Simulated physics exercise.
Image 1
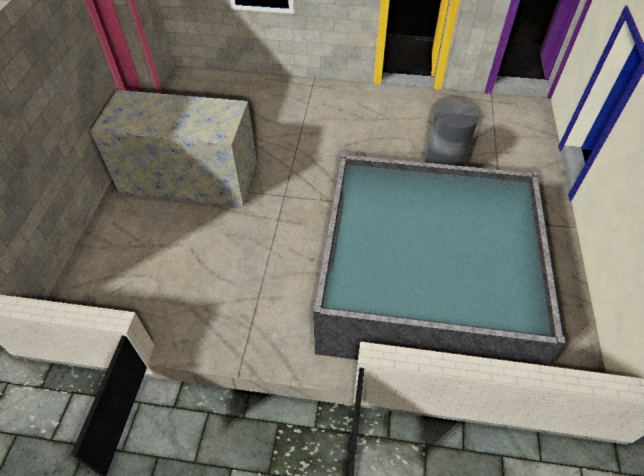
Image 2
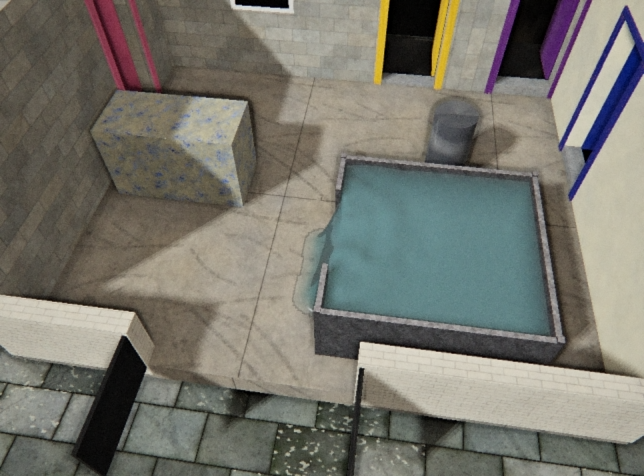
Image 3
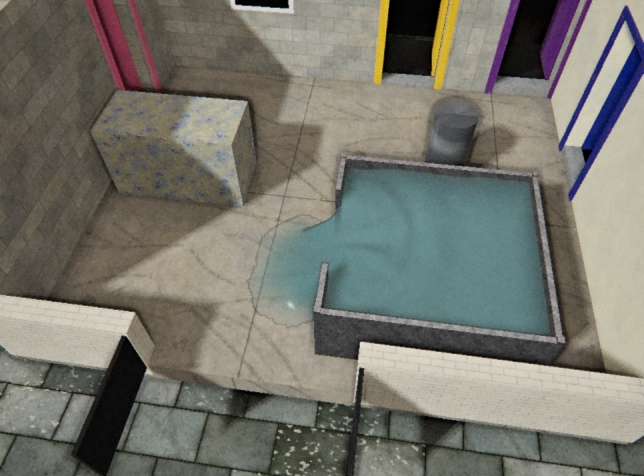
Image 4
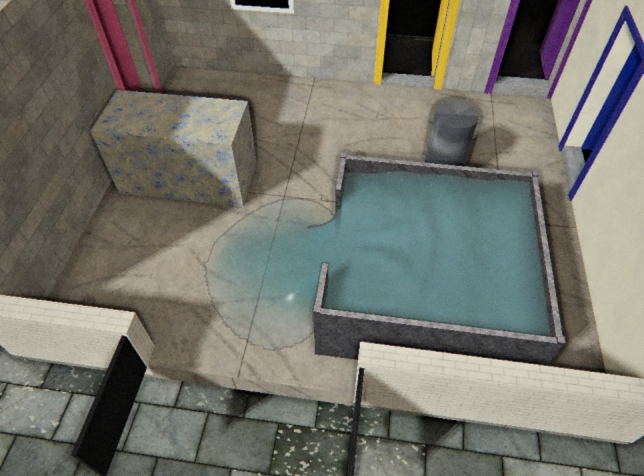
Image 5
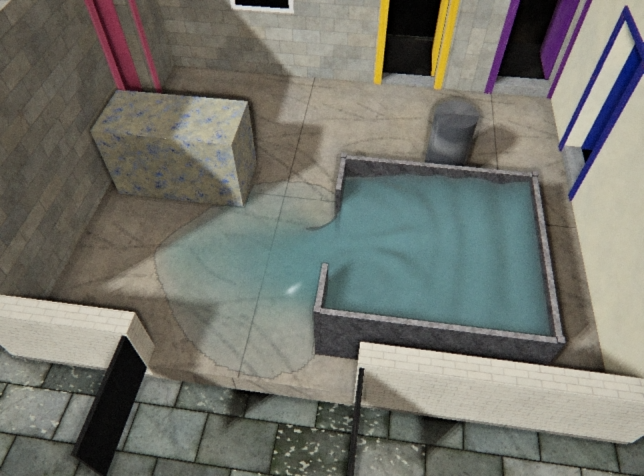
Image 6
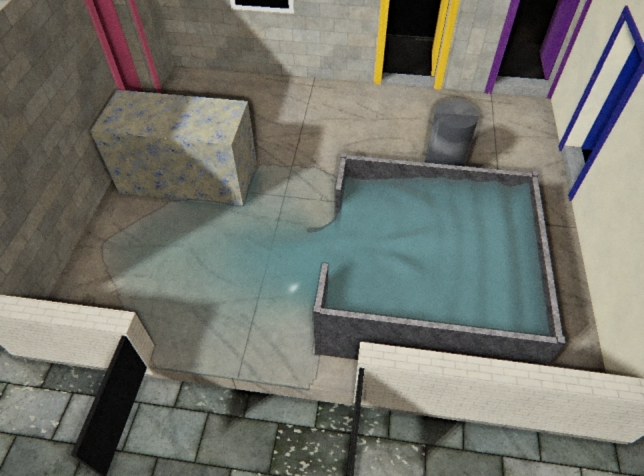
Teal water pouring through a gap in the left side of a square tank, fanning out across a walled yard's paved floor.
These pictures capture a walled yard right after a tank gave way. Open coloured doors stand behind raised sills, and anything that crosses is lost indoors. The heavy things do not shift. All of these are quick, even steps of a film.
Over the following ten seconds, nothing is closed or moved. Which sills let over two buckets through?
The pink door will most likely not exceed two buckets; the purple door will most likely not exceed two buckets; the yellow door will most likely not exceed two buckets; the blue door will most likely not exceed two buckets.
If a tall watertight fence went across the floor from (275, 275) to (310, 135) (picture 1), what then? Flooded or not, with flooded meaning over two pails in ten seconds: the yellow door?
I'd say the yellow door overshoots.
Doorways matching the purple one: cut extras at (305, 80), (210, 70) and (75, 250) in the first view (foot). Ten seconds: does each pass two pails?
Each in turn, the new doors: Remains within bounds, remains within bounds, breaks the limit.
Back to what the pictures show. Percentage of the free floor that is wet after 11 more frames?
I'd say 45 per cent.
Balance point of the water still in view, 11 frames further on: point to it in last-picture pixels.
Point: (315, 261).
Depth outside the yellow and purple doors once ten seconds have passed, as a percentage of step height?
Some 90 percent, then some 60 percent.
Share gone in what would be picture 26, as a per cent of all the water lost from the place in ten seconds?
My reading is near 20 per cent.
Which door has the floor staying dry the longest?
It's the blue-painted one.
A moment on, water covers 30 % of the floor; the pink door not reached, the purple door not reached, the yellow door not reached, the blue door not reached.
Next, water covers 45 % of the floor; the pink door wet at the sill, nothing in, the purple door not reached, the yellow door not reached, the blue door not reached.
Then, water covers 55 % of the floor; the pink door wet at the sill, nothing in, the purple door not reached, the yellow door wet at the sill, nothing in, the blue door not reached.
Later, water covers 80 % of the floor; the pink door wet at the sill, nothing in, the purple door wet at the sill, nothing in, the yellow door wet at the sill, nothing in, the blue door wet at the sill, nothing in.
In the end, water covers 100 % of the floor; the pink door wet at the sill, nothing in, the purple door wet at the sill, nothing in, the yellow door under two buckets in, the blue door wet at the sill, nothing in.
